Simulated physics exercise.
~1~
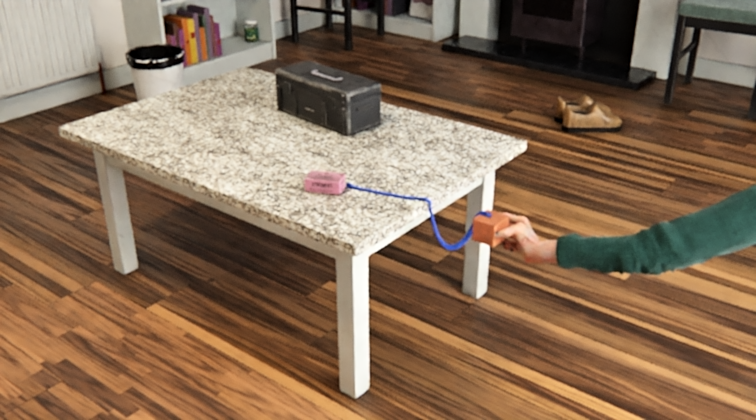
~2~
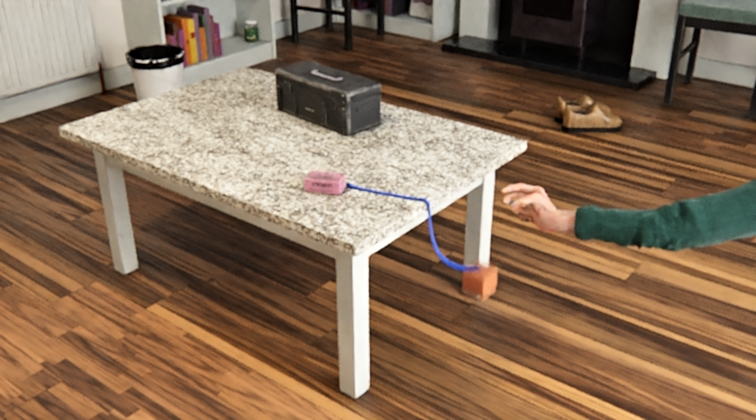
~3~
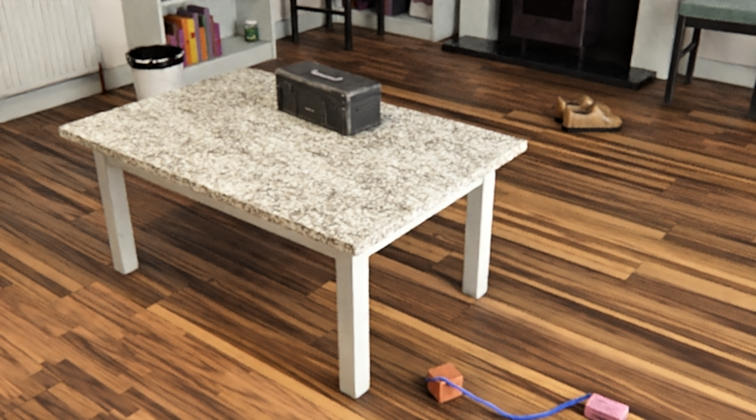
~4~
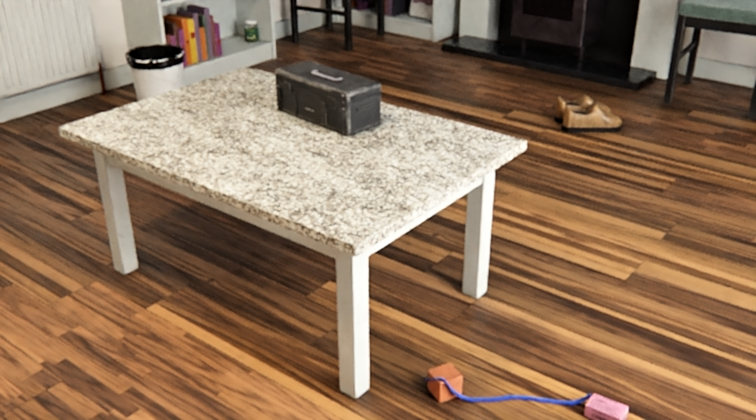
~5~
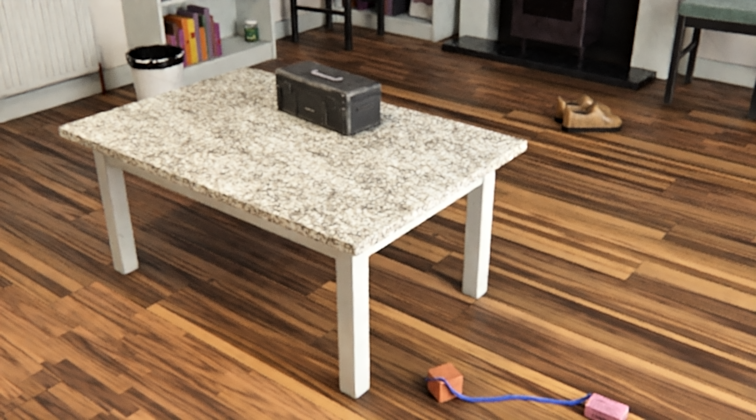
Orange block dropping from a hand beside a table, its blue ribbon dragging a pink box off onto the wooden floor.
